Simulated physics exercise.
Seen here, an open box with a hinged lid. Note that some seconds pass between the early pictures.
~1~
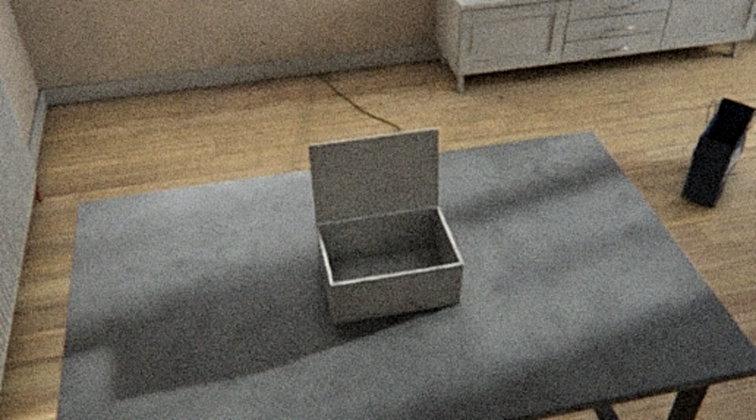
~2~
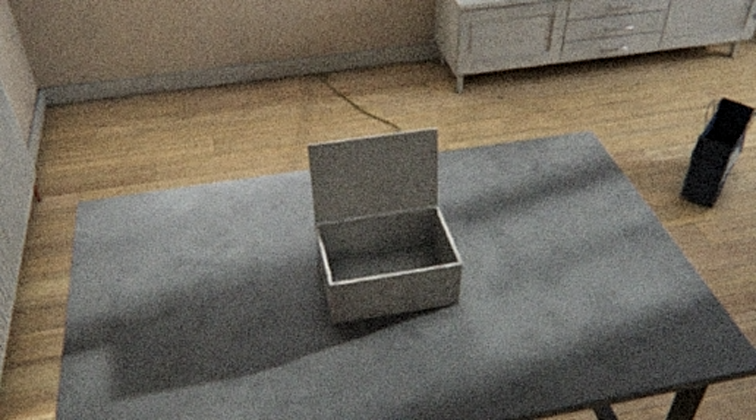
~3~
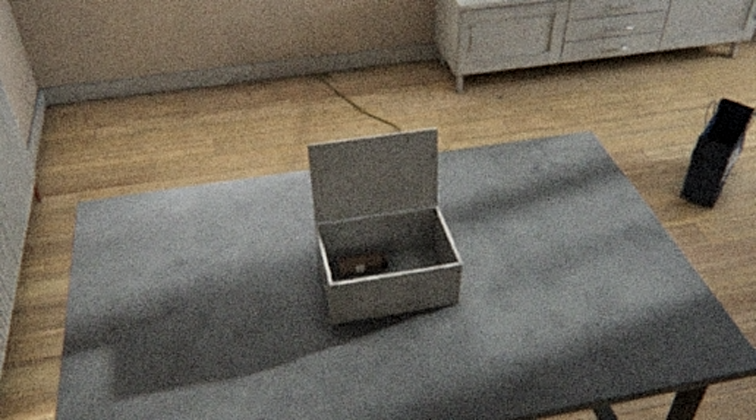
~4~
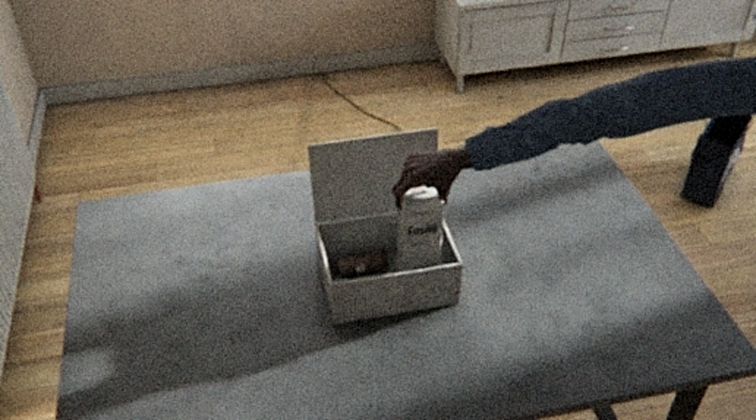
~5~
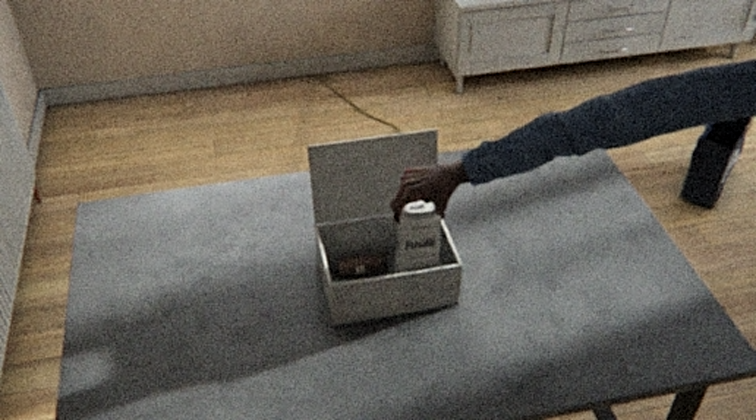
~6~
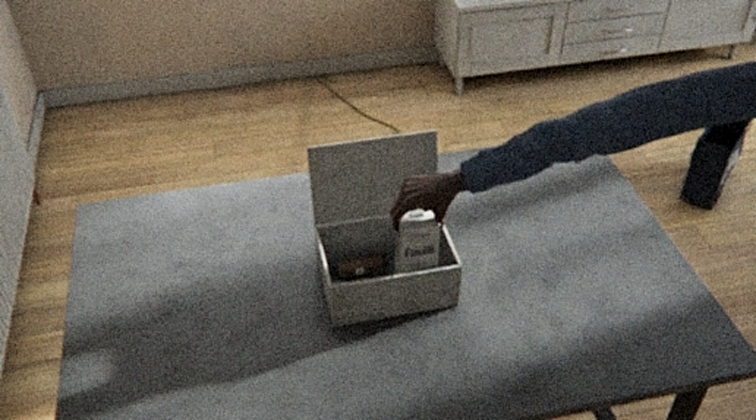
At first, an open box with a raised lid sits empty on a gray table, and then a small brown object is inside it, on the left. An arm in a dark sleeve is then seen at the right, holding a white carton over the box, and lowers it slightly inside beside the brown object, still gripping it.
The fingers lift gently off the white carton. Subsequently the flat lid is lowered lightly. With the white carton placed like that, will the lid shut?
Lid blocked.
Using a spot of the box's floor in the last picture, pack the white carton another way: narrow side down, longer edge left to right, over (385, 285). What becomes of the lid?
Well, in that case it fits down fine.
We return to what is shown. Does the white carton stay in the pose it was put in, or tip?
Well, the white carton ends up skewed.
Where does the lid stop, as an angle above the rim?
Close to 35 degrees.
Then, 1.20 s later than the last frame, lid starting down.
Then, 1.70 s later than the last frame, lid 52° above the rim.
Then, 2.80 s later than the last frame, lid 35° above the rim; white carton tilted by 14° near (419, 262).
When it is over, lid 35° above the rim; left askew, white carton; brown shaker as before. End places, in pixels of the last picture, white carton near (419, 262).
